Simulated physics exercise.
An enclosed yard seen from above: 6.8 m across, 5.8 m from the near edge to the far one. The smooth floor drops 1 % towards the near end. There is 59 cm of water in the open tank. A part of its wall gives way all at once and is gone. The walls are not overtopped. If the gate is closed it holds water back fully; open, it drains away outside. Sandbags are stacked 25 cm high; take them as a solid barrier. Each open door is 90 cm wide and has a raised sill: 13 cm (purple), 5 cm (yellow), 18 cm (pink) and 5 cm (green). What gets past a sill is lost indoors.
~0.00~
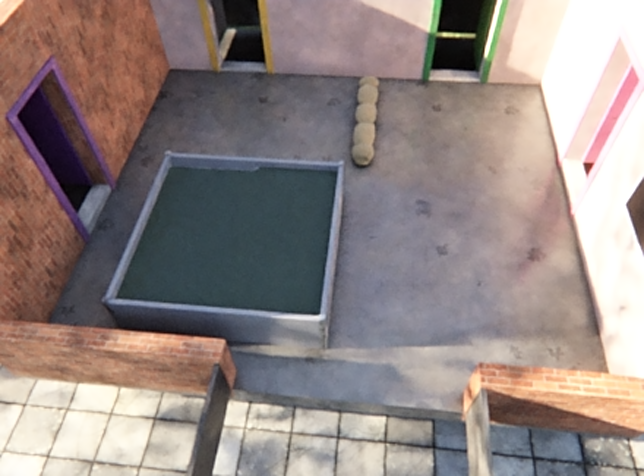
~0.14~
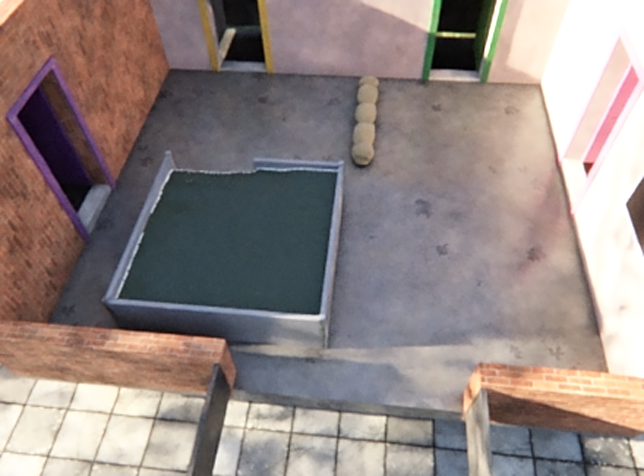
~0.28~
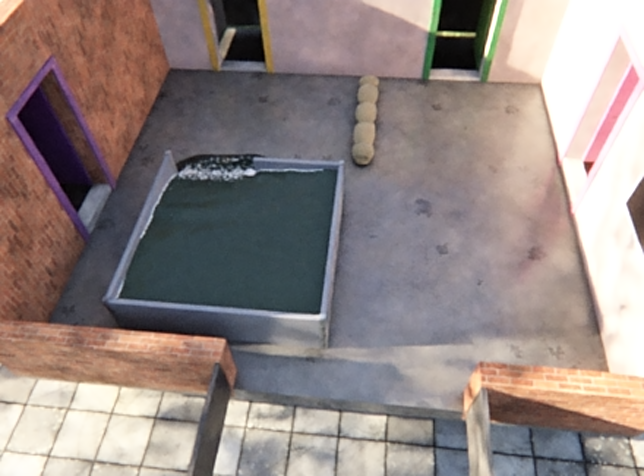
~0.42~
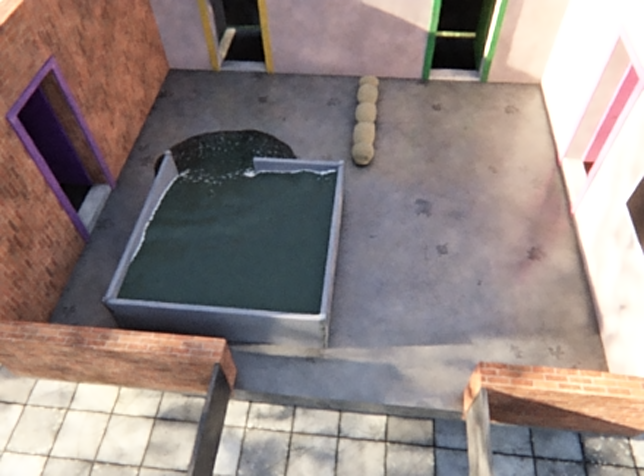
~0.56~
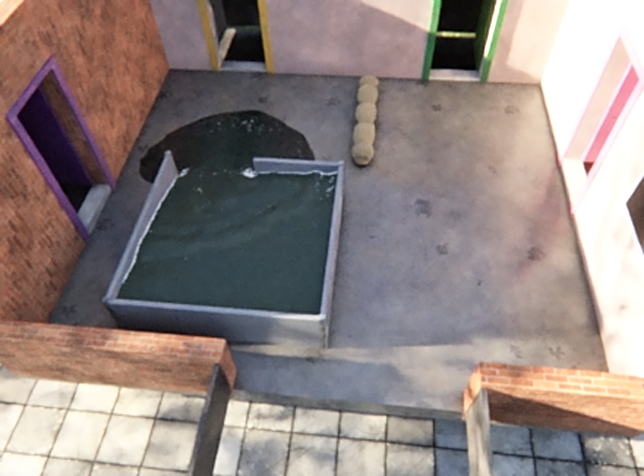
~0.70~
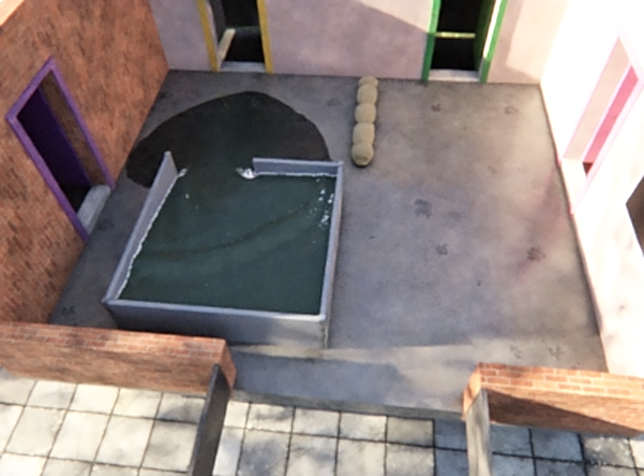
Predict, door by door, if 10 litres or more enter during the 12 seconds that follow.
Door by door: At the purple door it does not reach the limit; at the yellow door it exceeds the limit; at the pink door it does not reach the limit; at the green door it does not reach the limit.
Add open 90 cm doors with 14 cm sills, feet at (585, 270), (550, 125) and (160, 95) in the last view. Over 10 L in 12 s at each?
In that order: Below, below, over.
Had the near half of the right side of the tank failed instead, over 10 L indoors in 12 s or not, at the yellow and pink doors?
Then: Yellow below, pink below.
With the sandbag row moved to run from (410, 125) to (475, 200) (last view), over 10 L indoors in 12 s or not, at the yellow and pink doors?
Then: Yellow above, pink below.
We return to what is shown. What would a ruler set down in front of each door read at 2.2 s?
Depths in cm: Purple 0, yellow 21, pink 0, green 0.
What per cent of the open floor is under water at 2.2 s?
Near 30 per cent is wet.
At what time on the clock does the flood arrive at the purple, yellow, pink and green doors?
Purple 2.6 s, yellow 0.9 s, pink 4.5 s, green 2.4 s.
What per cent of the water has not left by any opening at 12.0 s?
About 78 per cent.
After 1.4 s water covers 25 % of the floor and is deepest (34 cm) near (209, 184); purple door not reached, yellow door 11 cm at the sill, 31 L in, pink door not reached, green door not reached.
After 2.2 s water covers 30 % of the floor and is deepest (39 cm) near (177, 74); purple door not reached, yellow door 21 cm at the sill, 123 L in, pink door not reached, green door not reached.
After 3.5 s water covers 40 % of the floor and is deepest (26 cm) near (196, 75); purple door 2 cm at the sill, 0 L in, yellow door 21 cm at the sill, 299 L in, pink door not reached, green door 4 cm at the sill, 0 L in.
After 7.0 s water covers 70 % of the floor and is deepest (17 cm) near (326, 191); purple door 5 cm at the sill, 0 L in, yellow door 16 cm at the sill, 513 L in, pink door 3 cm at the sill, 0 L in, green door 2 cm at the sill, 0 L in.
After 12.0 s water covers 90 % of the floor and is deepest (13 cm) near (108, 316); purple door 5 cm at the sill, 0 L in, yellow door 9 cm at the sill, 639 L in, pink door 4 cm at the sill, 0 L in, green door 1 cm at the sill, 0 L in.
